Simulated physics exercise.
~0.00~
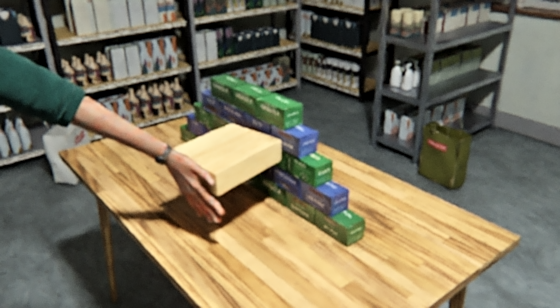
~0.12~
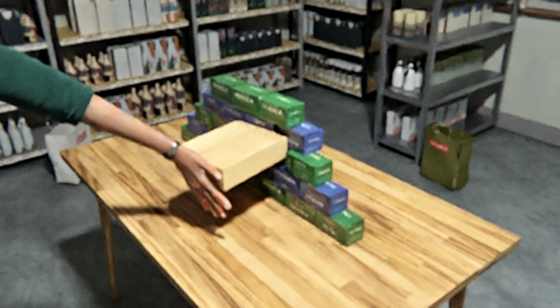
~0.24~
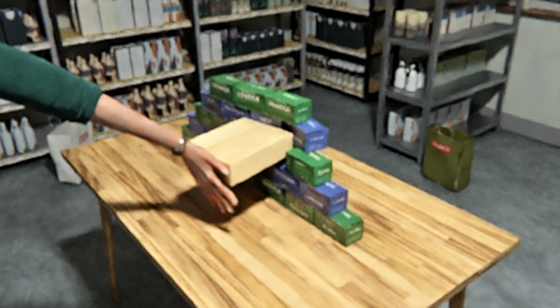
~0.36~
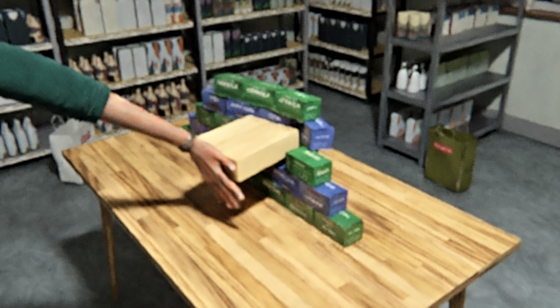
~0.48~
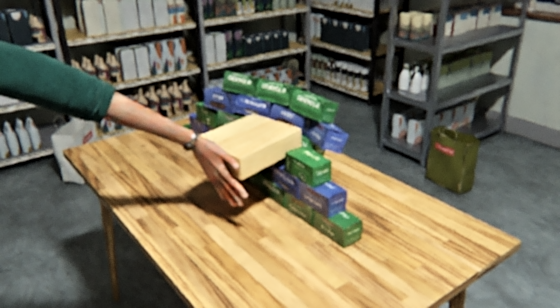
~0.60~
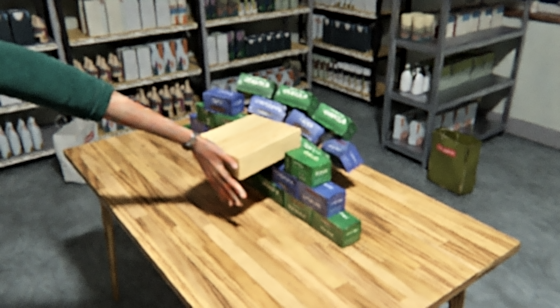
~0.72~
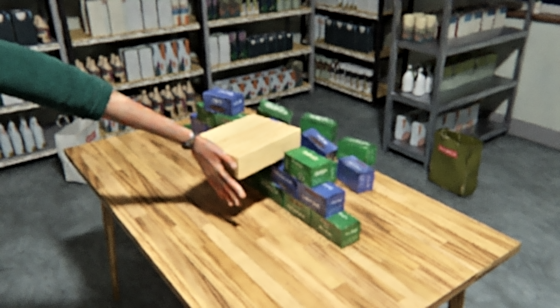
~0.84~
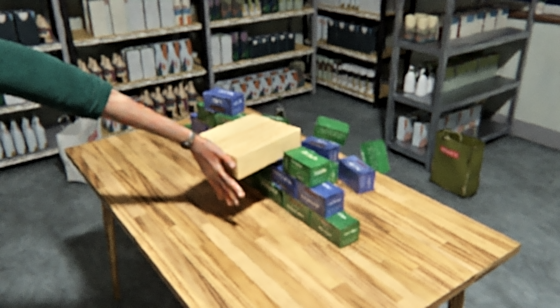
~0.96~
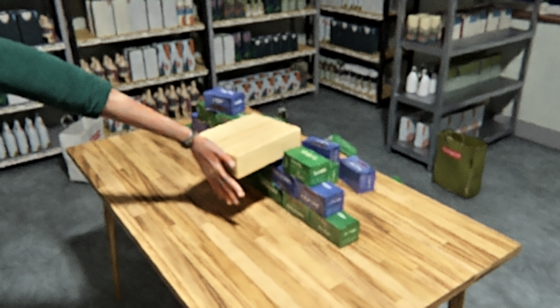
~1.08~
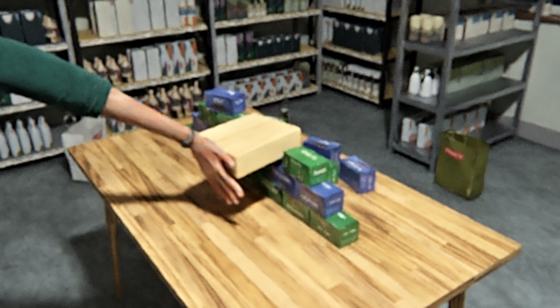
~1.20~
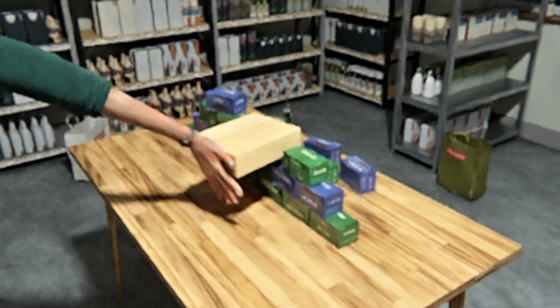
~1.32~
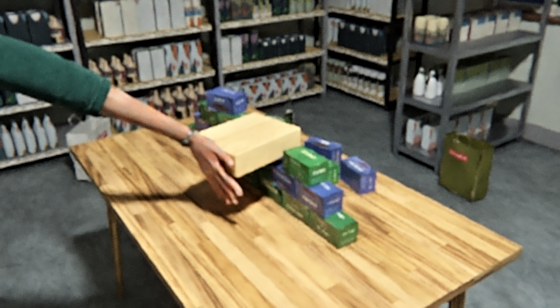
In this clip, a hand pushes a pale wooden block into a stepped wall of green and blue packets on a wooden table, shoving the upper ones backward until several topple, leaving a partly collapsed stack with the block held still against it.
